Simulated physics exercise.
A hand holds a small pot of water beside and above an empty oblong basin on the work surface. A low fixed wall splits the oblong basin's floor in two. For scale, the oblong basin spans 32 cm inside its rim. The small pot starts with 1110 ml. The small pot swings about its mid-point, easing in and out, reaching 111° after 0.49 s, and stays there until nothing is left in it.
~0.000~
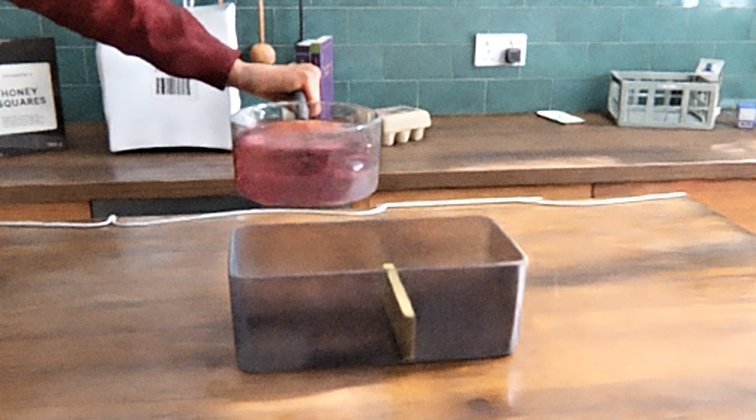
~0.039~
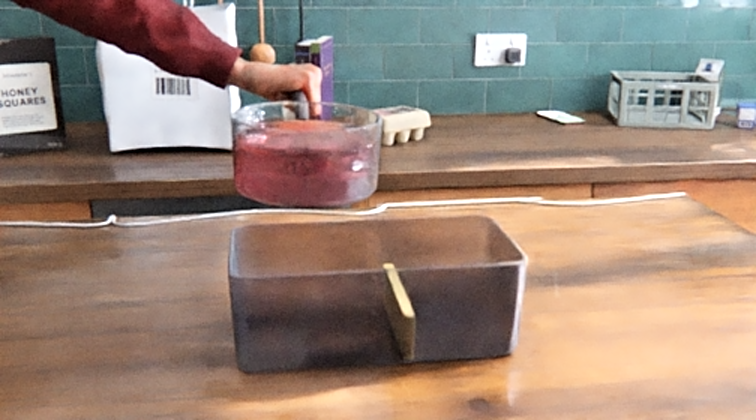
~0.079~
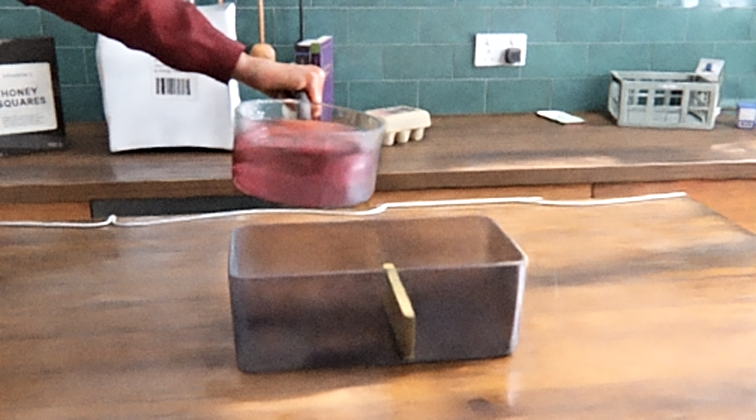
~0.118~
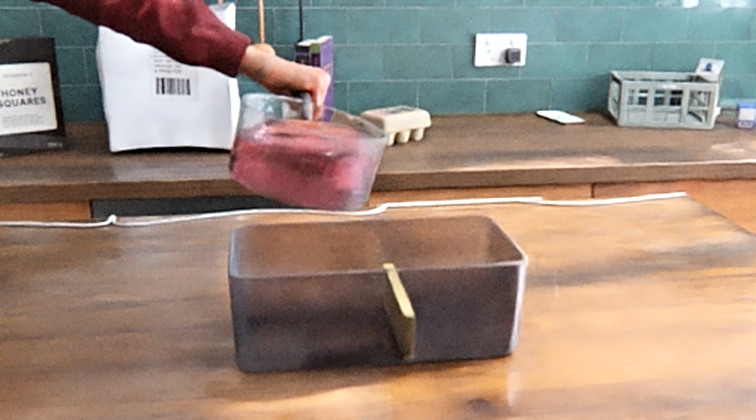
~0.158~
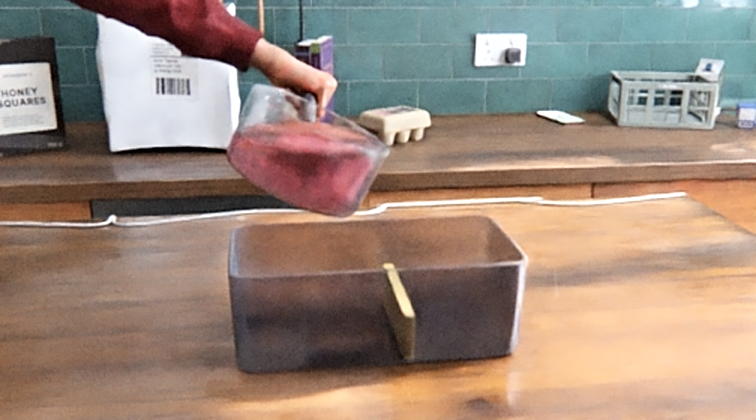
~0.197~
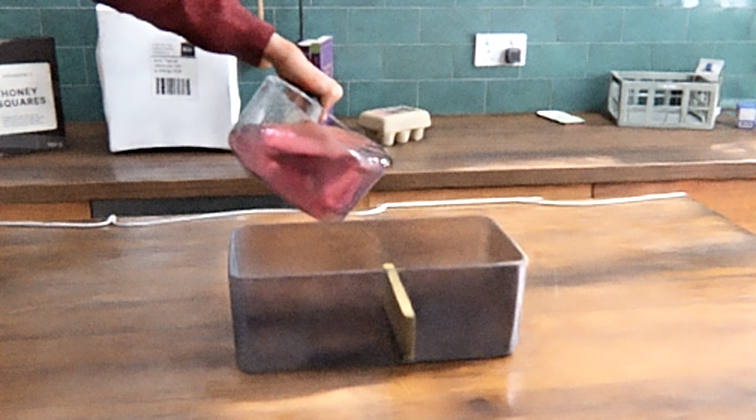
A hand held a clear pot of pinkish-red water above an empty oblong basin on a wooden surface, then tilted it to the right, slowly at first and then more steeply.
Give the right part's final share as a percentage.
About 41 per cent.
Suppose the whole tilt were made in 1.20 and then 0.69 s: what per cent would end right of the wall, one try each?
In turn about 70 and 50 per cent.
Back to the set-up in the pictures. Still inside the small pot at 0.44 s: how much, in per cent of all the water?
About 20 per cent.
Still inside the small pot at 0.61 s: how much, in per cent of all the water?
About 3 per cent.
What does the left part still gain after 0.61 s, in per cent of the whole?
Near 12 in a hundred.
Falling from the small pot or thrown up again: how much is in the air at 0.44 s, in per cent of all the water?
Near 28 in a hundred.
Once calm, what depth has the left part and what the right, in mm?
Left about 22 mm, right about 24 mm.
Then, 0.44 s in, the tilt is 108° and 20 per cent is still to pour, 15 is left of the wall and 37 right of it.
Then, 0.61 s in, the tilt is 111° and 3 per cent is still to pour, 44 is left of the wall and 35 right of it.
Then, 0.79 s in, the tilt is 111° and 2 per cent is still to pour, 48 is left of the wall and 41 right of it.
Then, 0.99 s in, the tilt is 111° and 0 per cent is still to pour, 55 is left of the wall and 41 right of it.
Finally, 56 per cent lies left of the wall, 41 right of it and 3 outside.
